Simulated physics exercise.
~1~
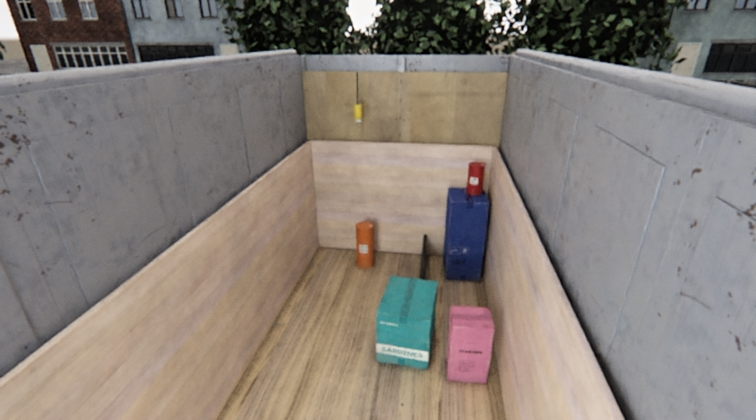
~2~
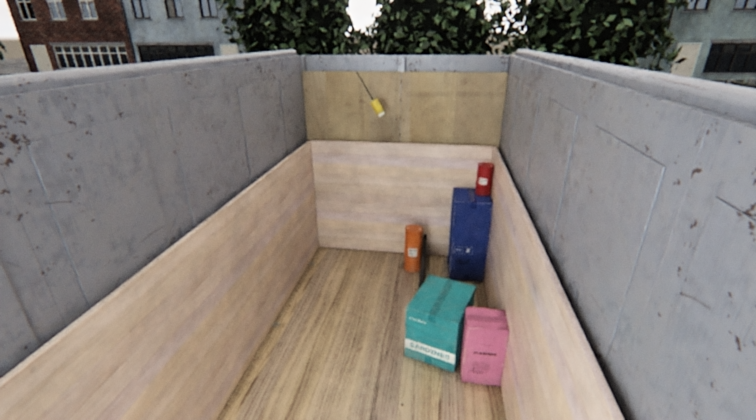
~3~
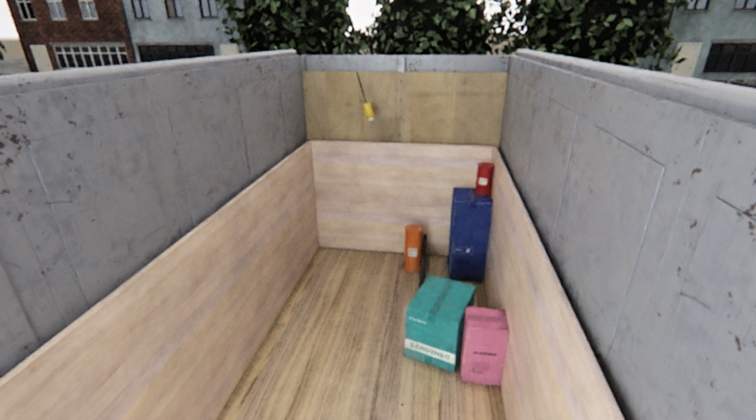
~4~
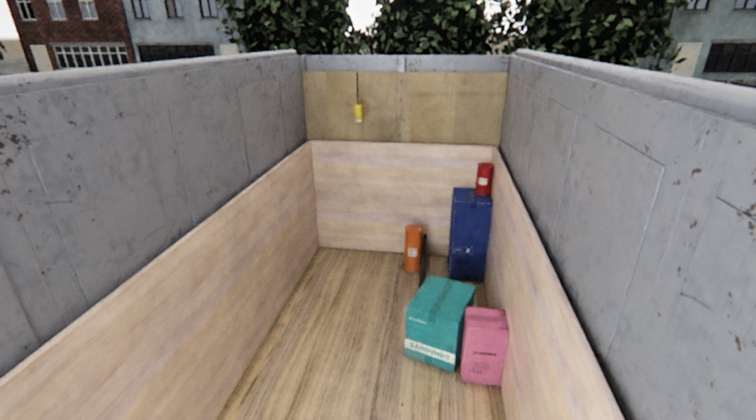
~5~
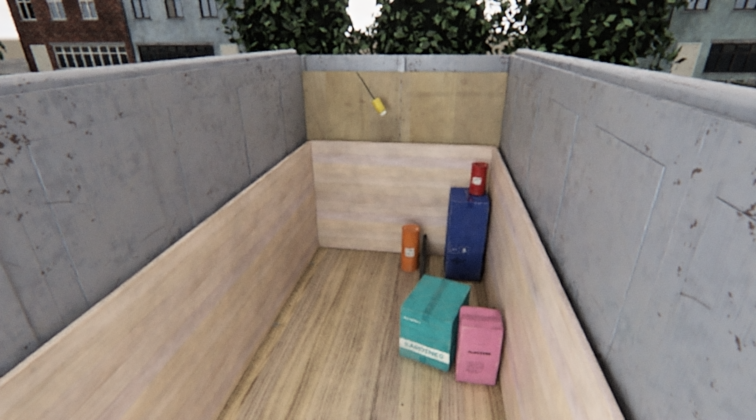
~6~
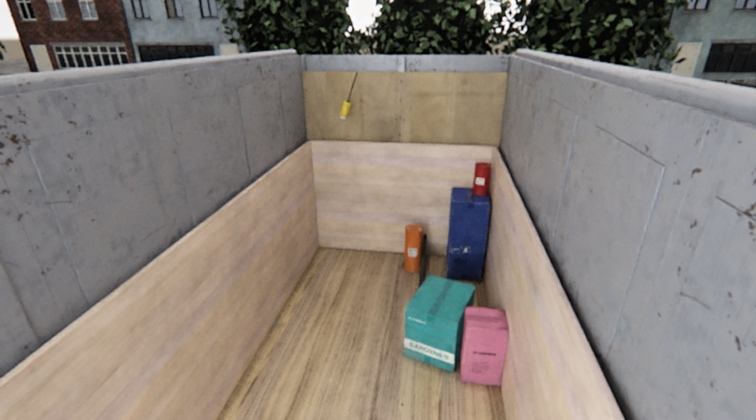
A long load bay with grey side walls and pale wooden lining is seen from above its rear, facing forwards. A tall blue box stands at the far right with a red canister on top, an orange canister stands to its left, and turquoise and pink boxes sit nearer. The load slides right, the turquoise box and orange canister clearly shifting, while a yellow object hanging ahead swings. Everything then holds still as the hanging object settles. Later the load edges slightly left, then back right, and ends upright and gathered along the right side.
